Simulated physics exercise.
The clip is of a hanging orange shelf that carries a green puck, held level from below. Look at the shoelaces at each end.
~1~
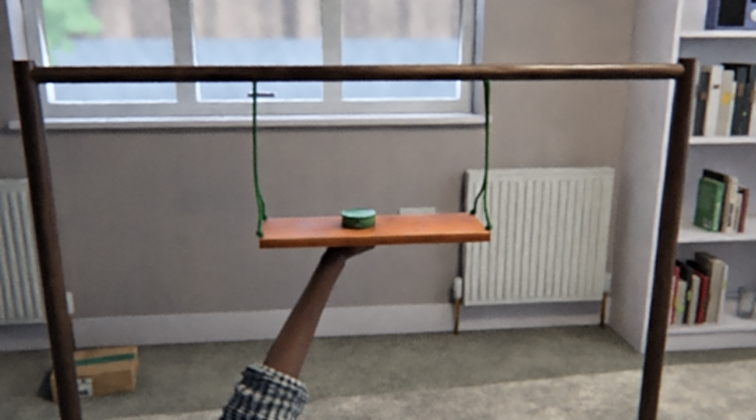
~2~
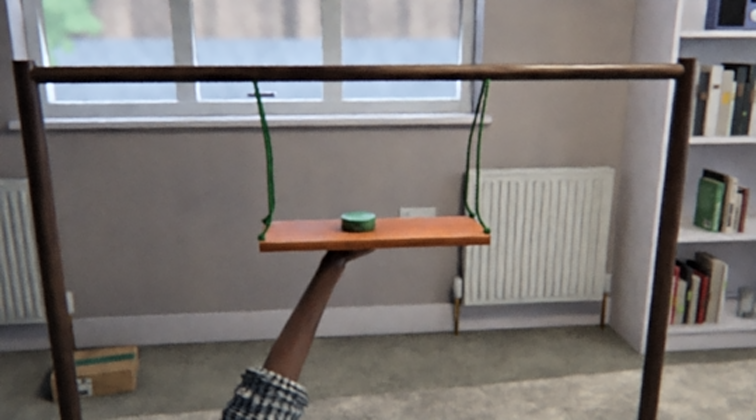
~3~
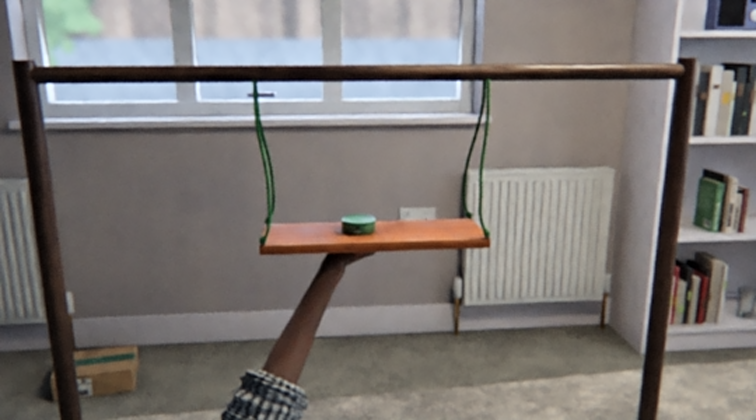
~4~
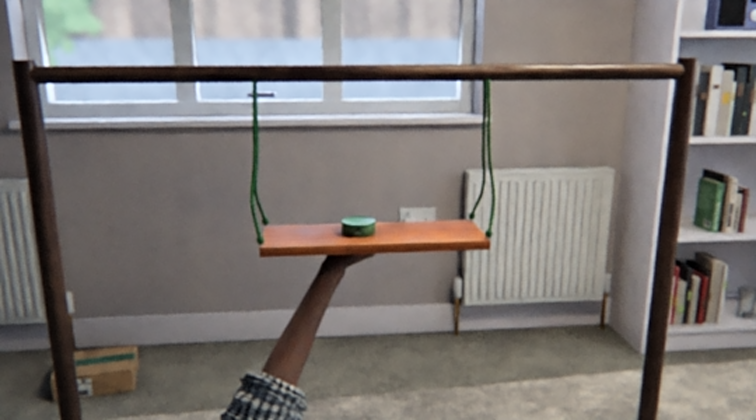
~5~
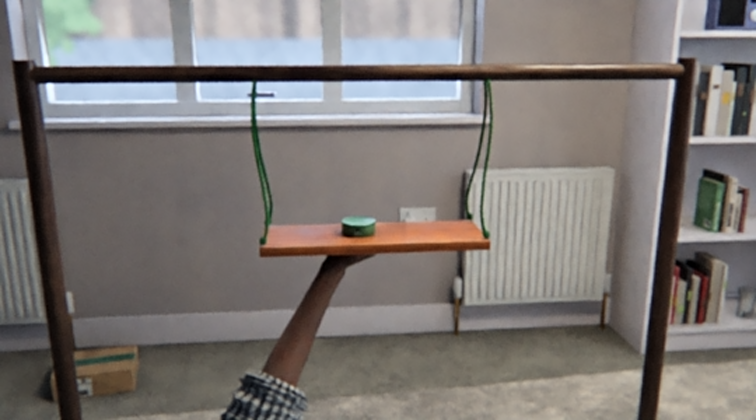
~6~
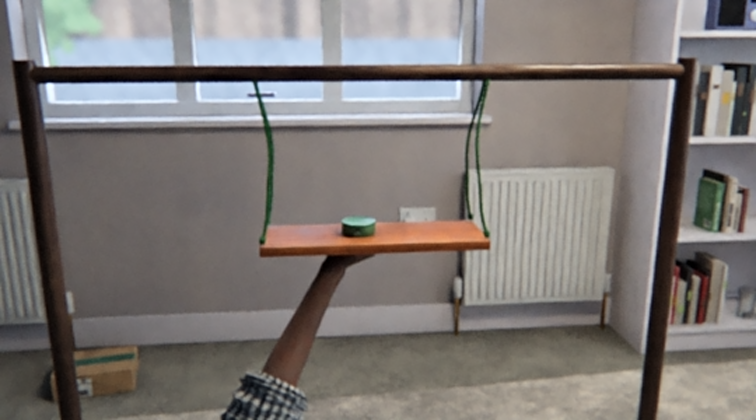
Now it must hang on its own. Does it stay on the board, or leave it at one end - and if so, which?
It stays up there.
Then, 0.38 s later than the last view, board level; puck on the board near (359, 229).
Finally, board level; puck on the board near (359, 230). The green puck remains aboard.
